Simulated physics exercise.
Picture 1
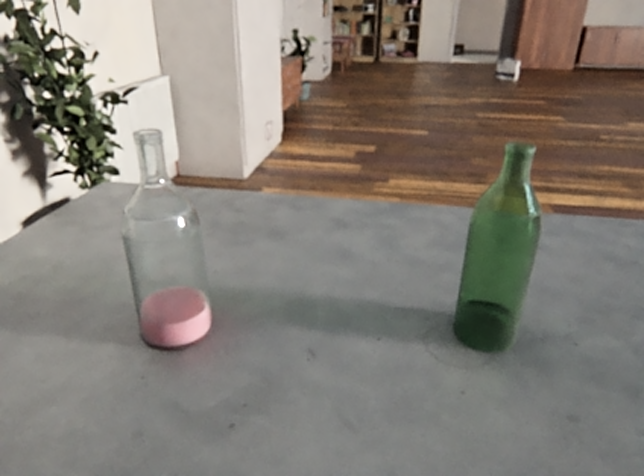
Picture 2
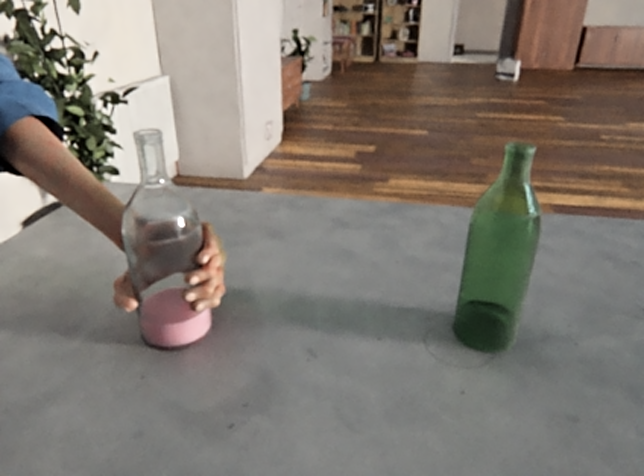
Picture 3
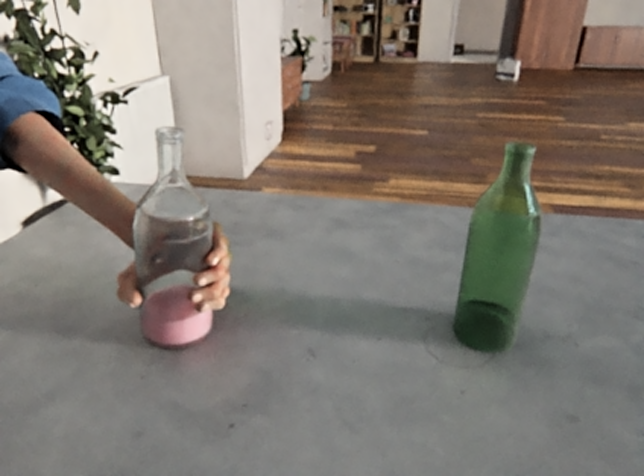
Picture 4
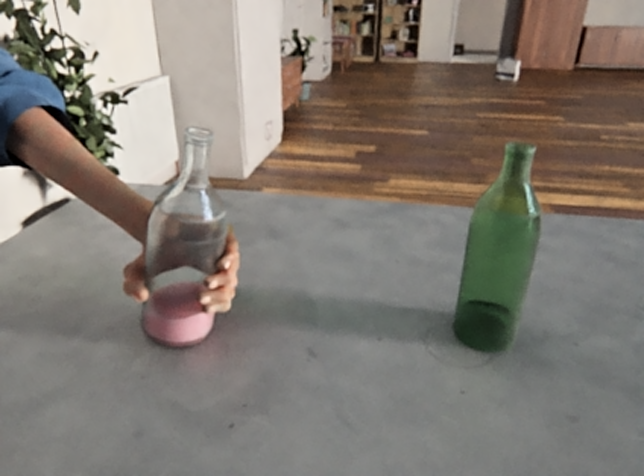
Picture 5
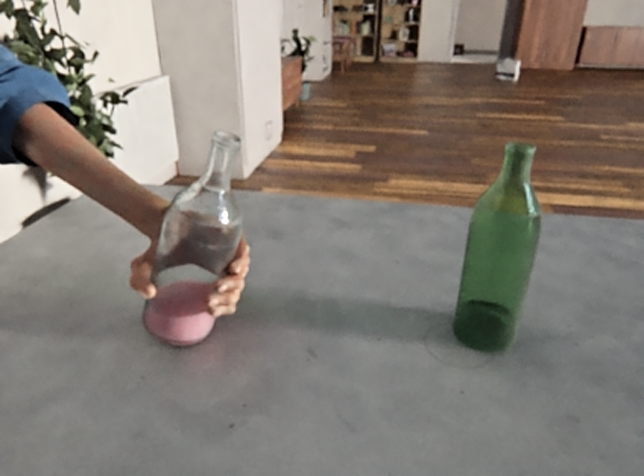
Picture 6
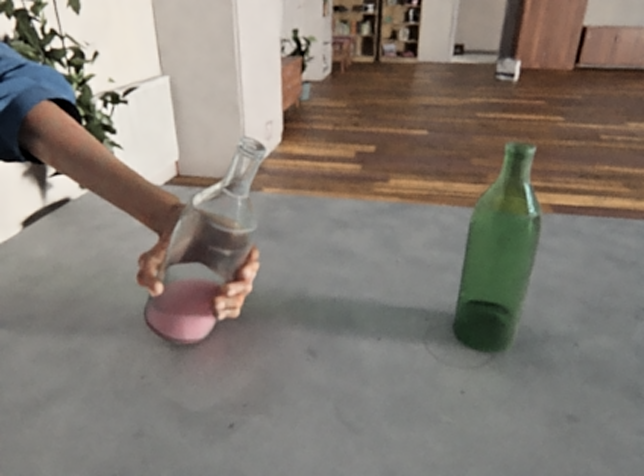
At first, a clear bottle with a little pink contents at the bottom and a green bottle stand upright on a gray table. A hand reaches in from the left and grips the clear bottle, then gradually tilts it to the right, while the green bottle stays still.
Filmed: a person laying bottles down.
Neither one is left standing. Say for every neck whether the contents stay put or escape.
Left bottle - they stay put, right bottle - they stay put.
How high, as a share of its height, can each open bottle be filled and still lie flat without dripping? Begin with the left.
So that's 24 % for the first and 24 % for the second.
A moment on, the left bottle is nearly down; left bottle, all still inside.
Further on, the left bottle lies flat; left bottle, all still inside.
When it is over, both lie flat; left bottle, all still inside; right bottle, all still inside.
